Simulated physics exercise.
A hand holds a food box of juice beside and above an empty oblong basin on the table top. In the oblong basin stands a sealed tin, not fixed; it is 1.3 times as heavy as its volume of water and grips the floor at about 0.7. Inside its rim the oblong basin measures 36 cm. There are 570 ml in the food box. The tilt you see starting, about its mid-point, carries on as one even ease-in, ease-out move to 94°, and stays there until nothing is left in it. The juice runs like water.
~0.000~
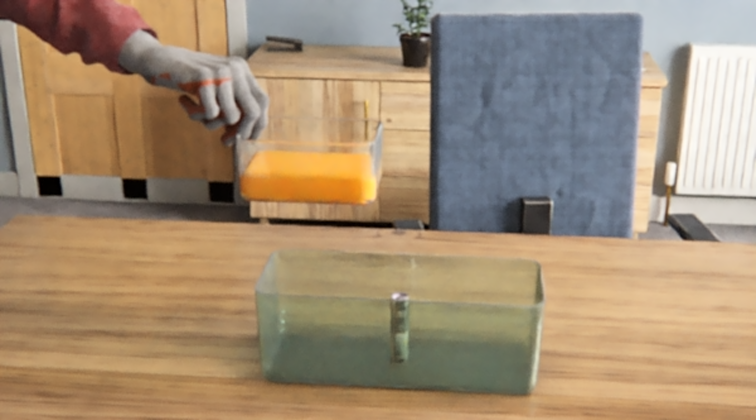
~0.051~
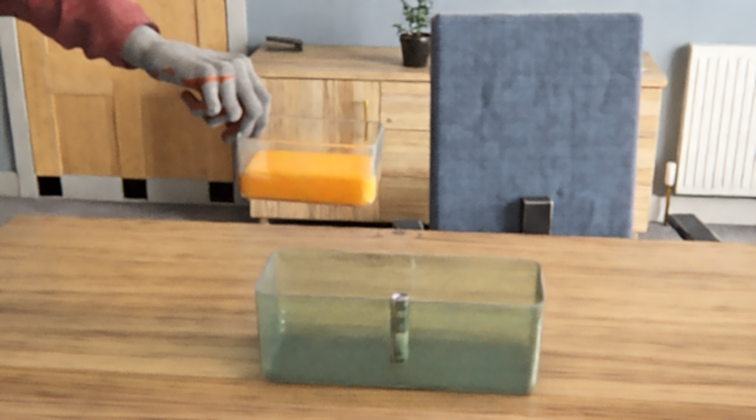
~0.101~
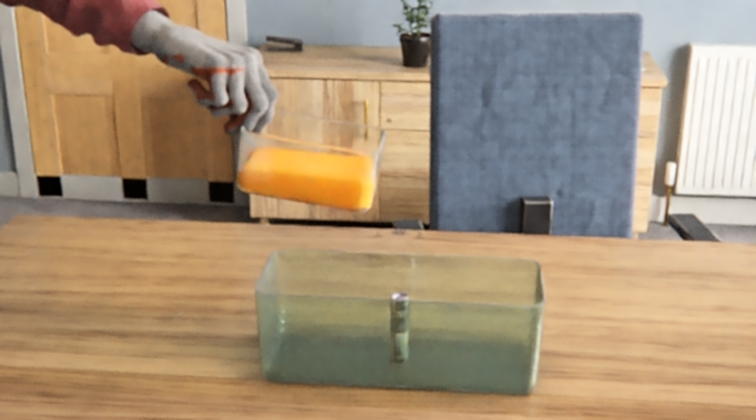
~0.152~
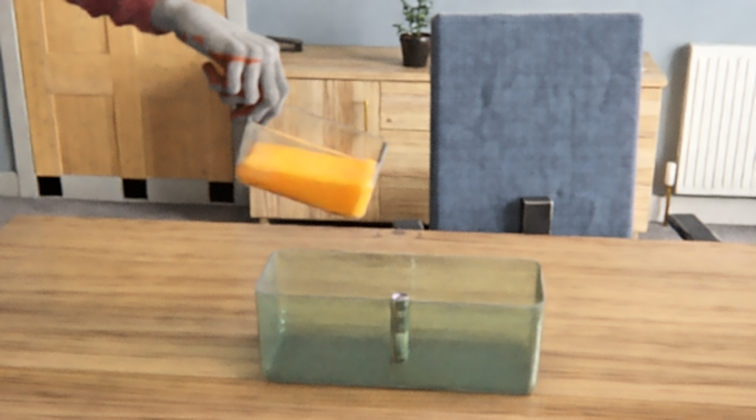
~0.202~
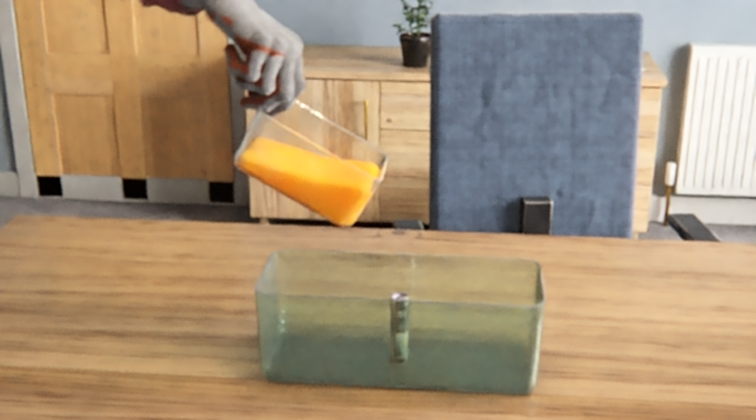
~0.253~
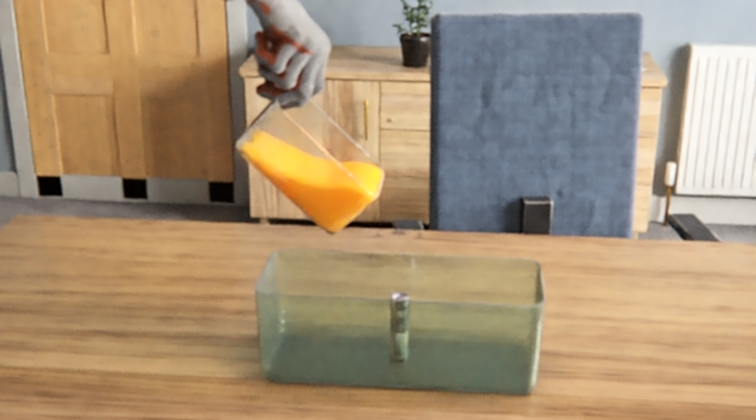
A clear food box of orange juice tilting steadily down to the right in a hand above a greenish oblong basin.
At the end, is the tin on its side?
The tin keeps standing.
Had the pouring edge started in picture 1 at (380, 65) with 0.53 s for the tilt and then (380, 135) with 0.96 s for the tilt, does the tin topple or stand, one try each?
First it stays up; then it remains upright.
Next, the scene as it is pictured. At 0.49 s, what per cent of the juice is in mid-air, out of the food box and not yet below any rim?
About 48 per cent.
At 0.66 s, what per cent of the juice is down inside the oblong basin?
Near 84 in a hundred.
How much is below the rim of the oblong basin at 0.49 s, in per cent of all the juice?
About 28 per cent.
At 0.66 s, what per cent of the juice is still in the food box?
Some 10 per cent.
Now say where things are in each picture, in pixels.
In the first frame, it leans 0°; its right rim is at (378, 134); the juice meets the walls at (249, 160) and (377, 165); the oblong basin's rim runs from (265, 271) to (542, 283); the tin's top is at (400, 299).
In the second frame, it leans 2°; its right rim is at (379, 136); the juice meets the walls at (249, 160) and (376, 165).
In the third frame, it leans 8°; its right rim is at (382, 143); the juice meets the walls at (248, 157) and (376, 168).
In the fourth frame, it leans 18°; its right rim is at (384, 155); the juice meets the walls at (247, 153) and (376, 171).
In the fifth frame, it leans 30°; its right rim is at (384, 170); the juice meets the walls at (245, 145) and (377, 174).
In the sixth frame, it leans 44°; its right rim is at (380, 185); the juice meets the walls at (248, 138) and (381, 177).
After 0.49 s the tilt is 92° and 23 per cent is still to pour; the tin stands where it began.
After 0.66 s the tilt is 94° and 10 per cent is still to pour; the tin stands where it began.
After 0.84 s the tilt is 94° and 6 per cent is still to pour; the tin stands where it began.
After 1.03 s the tilt is 94° and 3 per cent is still to pour; the tin stands where it began.
In the end the tin stands where it began.
